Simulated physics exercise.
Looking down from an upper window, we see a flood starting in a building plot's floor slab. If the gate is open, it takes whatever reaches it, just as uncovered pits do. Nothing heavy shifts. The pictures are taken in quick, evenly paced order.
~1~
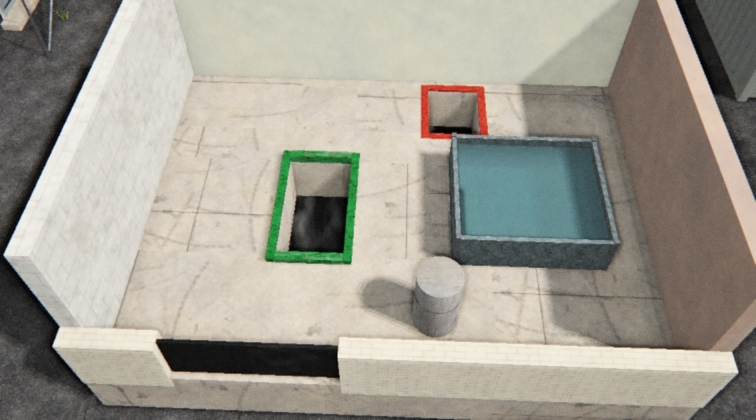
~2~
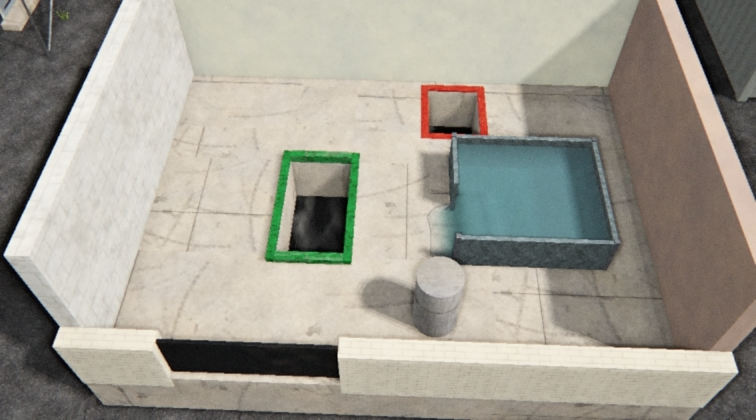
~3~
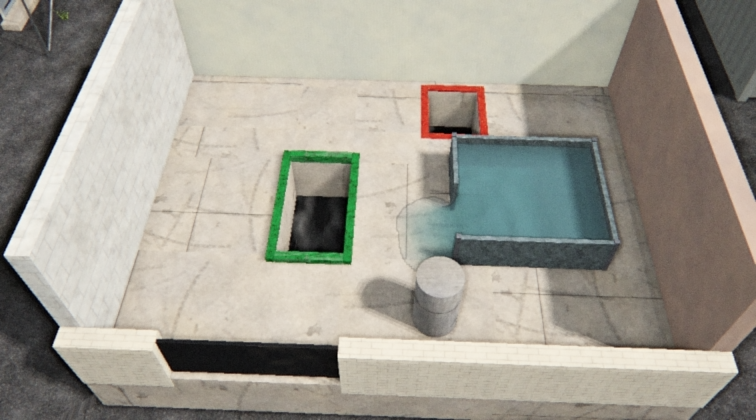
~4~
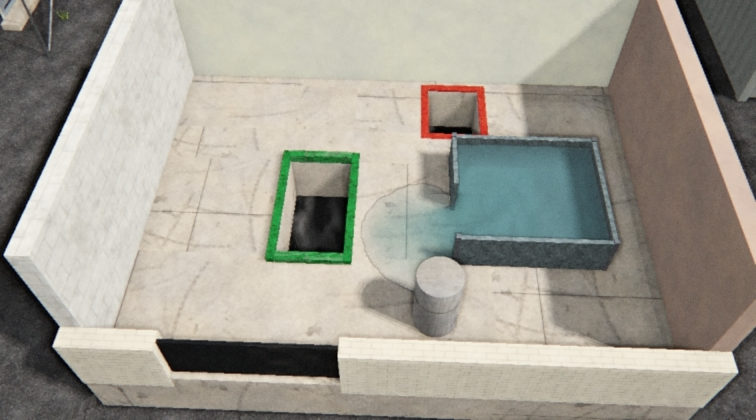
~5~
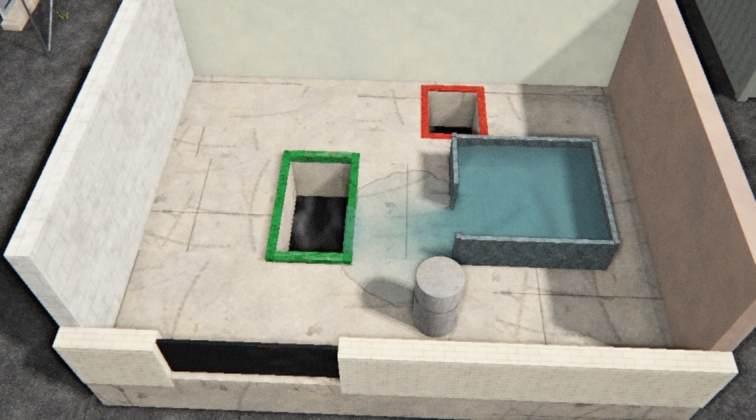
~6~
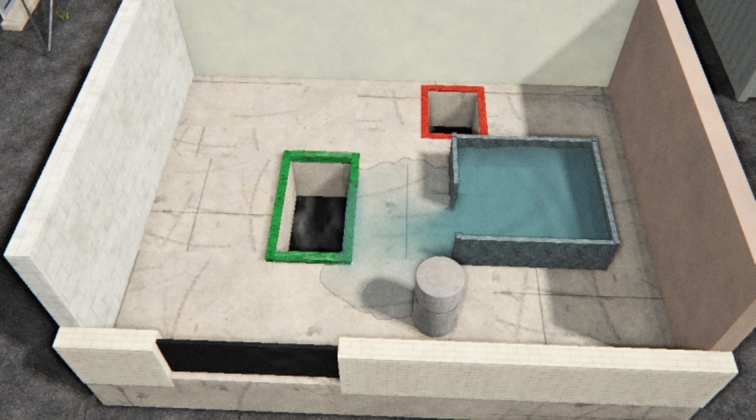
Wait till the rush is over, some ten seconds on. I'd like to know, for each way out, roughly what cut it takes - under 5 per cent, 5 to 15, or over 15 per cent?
Result: The gate lands in the bottom band - below five per cent; the green pit lands in the top band - past fifteen per cent; the red pit lands in the middle band - five to fifteen per cent.
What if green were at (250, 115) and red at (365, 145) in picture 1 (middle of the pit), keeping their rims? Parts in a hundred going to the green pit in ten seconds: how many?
So the green pit ends up with 4 in a hundred.
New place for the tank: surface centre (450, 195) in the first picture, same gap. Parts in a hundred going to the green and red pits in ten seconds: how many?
Shares - green: 35 in a hundred, red: 4 in a hundred.
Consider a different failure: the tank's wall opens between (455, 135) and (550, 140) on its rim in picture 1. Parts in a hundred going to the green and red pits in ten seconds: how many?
Green 0 %, red 65 %.
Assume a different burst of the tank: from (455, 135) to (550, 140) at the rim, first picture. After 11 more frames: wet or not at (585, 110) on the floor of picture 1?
Submerged.
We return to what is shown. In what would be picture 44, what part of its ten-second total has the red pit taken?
40 %.
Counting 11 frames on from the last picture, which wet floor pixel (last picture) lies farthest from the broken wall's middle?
Somewhere close to (105, 356).
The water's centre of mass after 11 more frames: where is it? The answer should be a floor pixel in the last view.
I would point to (465, 231).
A moment on, water covers 15 % of the floor; the gate 0 %, the green pit 6 %, the red pit 0 %.
Next, water covers 30 % of the floor; the gate 0 %, the green pit 13 %, the red pit 0 %.
Then, water covers 35 % of the floor; the gate 0 %, the green pit 19 %, the red pit 1 %.
Later, water covers 65 % of the floor; the gate 0 %, the green pit 22 %, the red pit 4 %.
In the end, water covers 75 % of the floor; the gate 0 %, the green pit 22 %, the red pit 9 %.
